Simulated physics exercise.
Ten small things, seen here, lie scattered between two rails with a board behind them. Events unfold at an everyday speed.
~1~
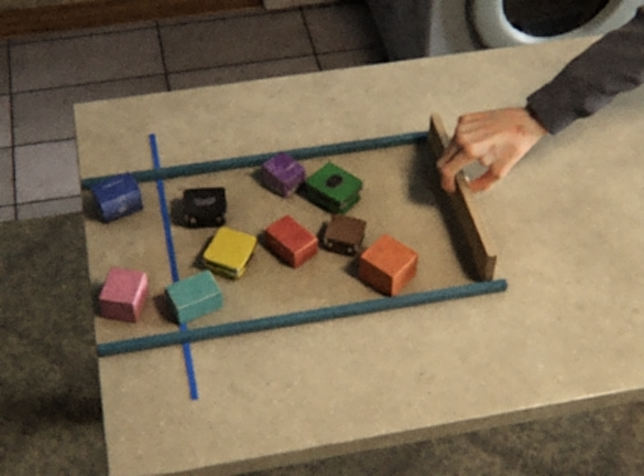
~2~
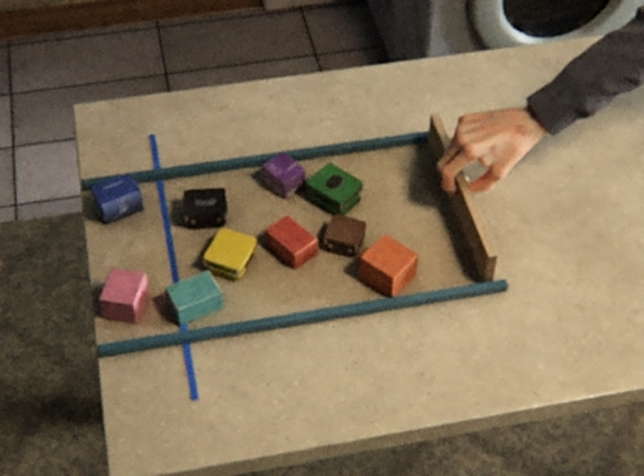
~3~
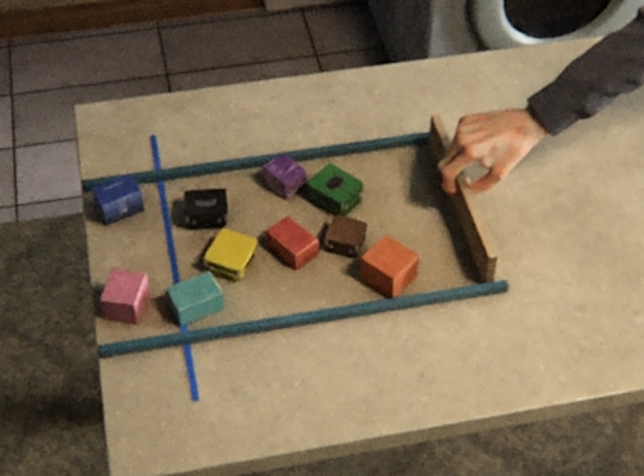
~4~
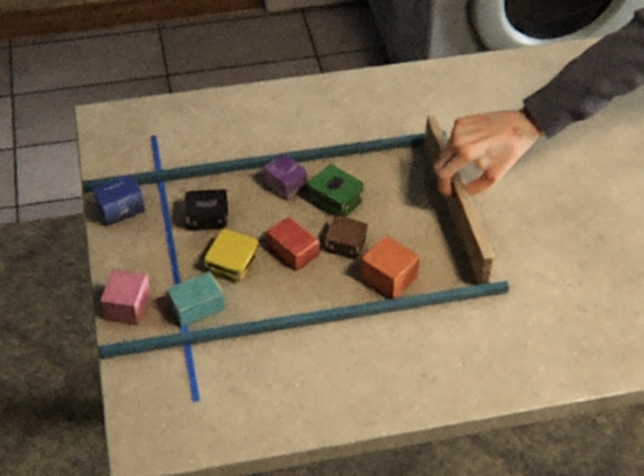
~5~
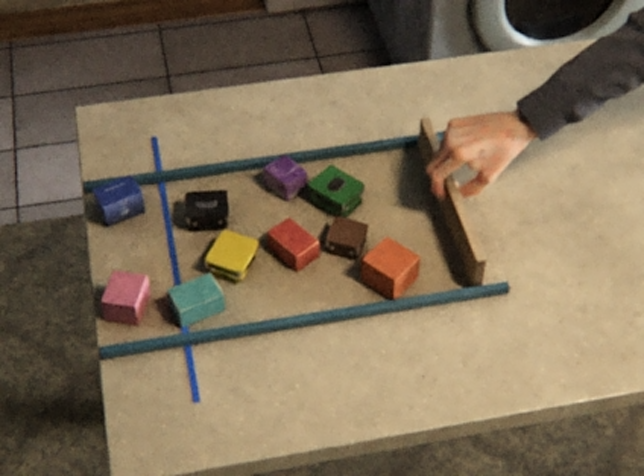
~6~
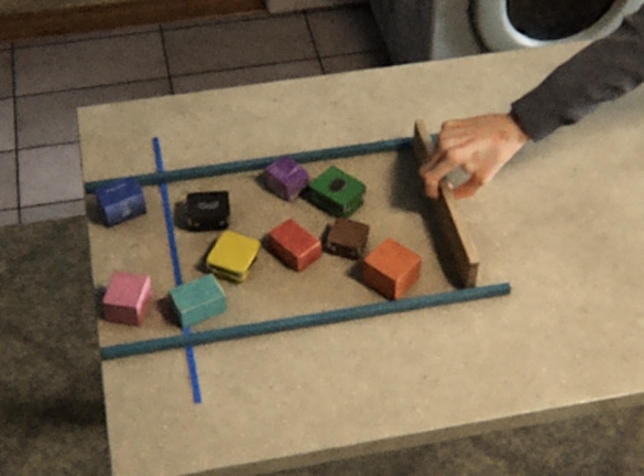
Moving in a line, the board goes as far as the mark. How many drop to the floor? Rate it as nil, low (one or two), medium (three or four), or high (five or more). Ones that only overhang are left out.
Low, one or two.
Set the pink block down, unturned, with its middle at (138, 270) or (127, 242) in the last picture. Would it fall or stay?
In turn it goes down, then goes down.
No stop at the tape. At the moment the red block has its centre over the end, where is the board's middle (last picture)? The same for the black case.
Points: About (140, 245) and about (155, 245).
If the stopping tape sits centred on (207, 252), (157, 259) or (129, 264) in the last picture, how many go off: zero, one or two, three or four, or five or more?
Lab note - count per position: None; one to two; 5 or more.
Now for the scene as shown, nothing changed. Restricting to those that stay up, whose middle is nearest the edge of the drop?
The one you want is the yellow case.
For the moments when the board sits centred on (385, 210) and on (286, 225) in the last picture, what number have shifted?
Moved so far: 1, then 6.
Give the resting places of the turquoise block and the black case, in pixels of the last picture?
Final centres, first then second: (116, 314), (111, 230).
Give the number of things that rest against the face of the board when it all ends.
Contact count: 4.
Soon after, none off yet; pink block at rest near (127, 299); blue box at rest near (121, 201); turquoise block at rest near (198, 301).
Then, none off yet; pink block moved a little near (109, 306); blue box at rest near (121, 201); turquoise block moved about its own width near (165, 304).
At rest, the number that fall off is one or two; fallen, pink block.
